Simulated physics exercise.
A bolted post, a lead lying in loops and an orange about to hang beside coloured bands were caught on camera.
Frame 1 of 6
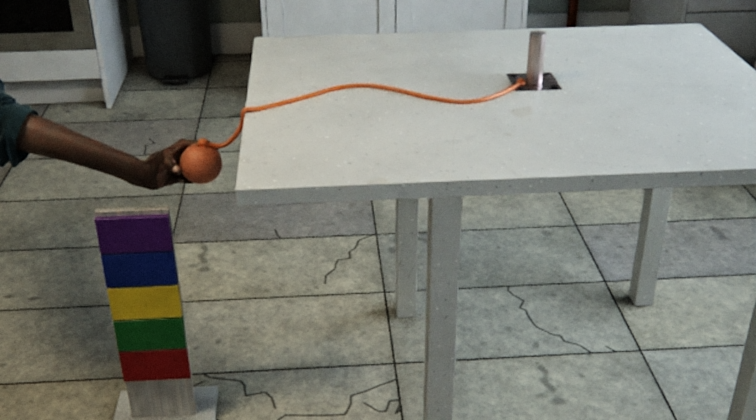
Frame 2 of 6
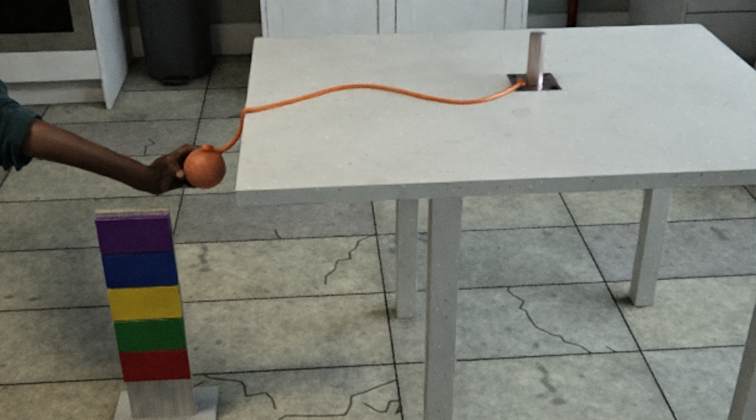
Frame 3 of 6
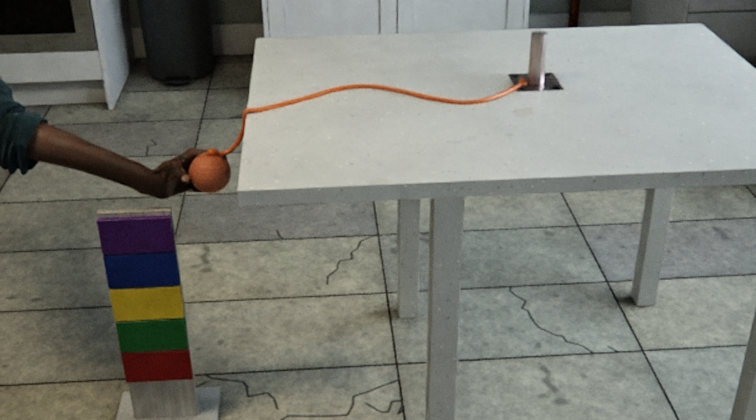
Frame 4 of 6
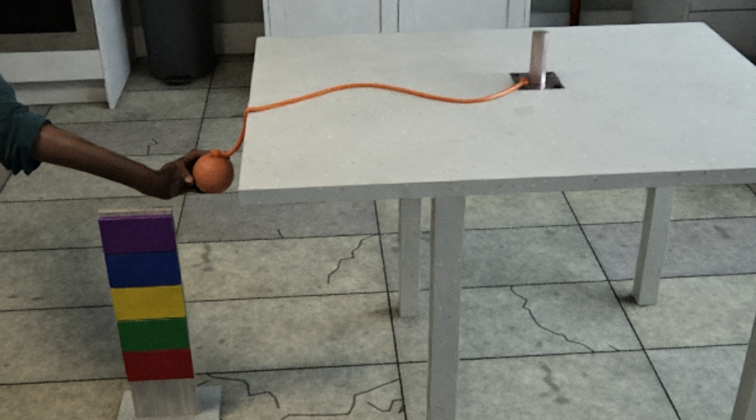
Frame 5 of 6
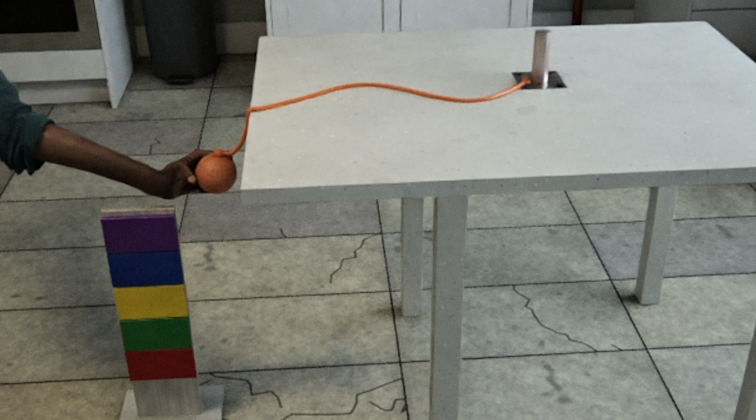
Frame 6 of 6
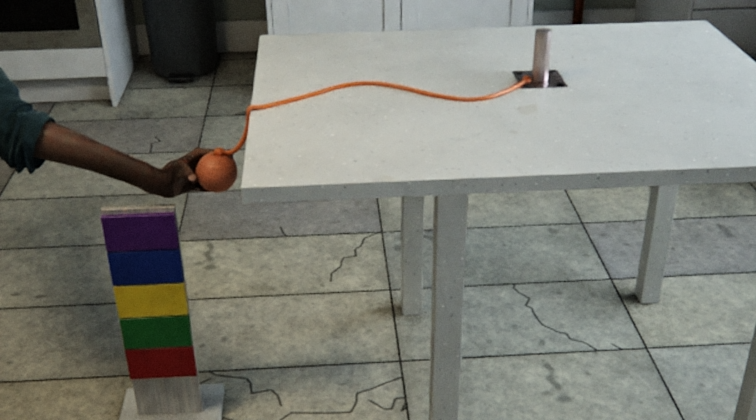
To begin with, a hand holds an orange ball at the left edge of a white table, above a stand of coloured bands, with an orange cord running from it across the tabletop. The hand shifts the ball slightly right and down, then stays nearly still, while the cord barely moves.
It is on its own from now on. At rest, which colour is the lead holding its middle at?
Purple.
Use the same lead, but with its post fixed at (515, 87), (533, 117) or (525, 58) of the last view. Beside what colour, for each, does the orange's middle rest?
Blue; blue; purple.
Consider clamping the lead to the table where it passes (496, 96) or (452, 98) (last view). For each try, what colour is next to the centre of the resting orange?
Try one: Purple. Try two: Purple.
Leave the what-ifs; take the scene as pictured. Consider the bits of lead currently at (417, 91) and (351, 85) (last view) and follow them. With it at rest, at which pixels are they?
First near (392, 90), second near (321, 96).
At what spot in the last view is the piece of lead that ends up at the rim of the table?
Look around (289, 101).
Early on, orange near (232, 224); level with purple.
Midway, orange near (287, 208); level with purple.
Near the end, orange near (265, 221); level with purple.
Finally, orange near (264, 220); level with purple. At purple.
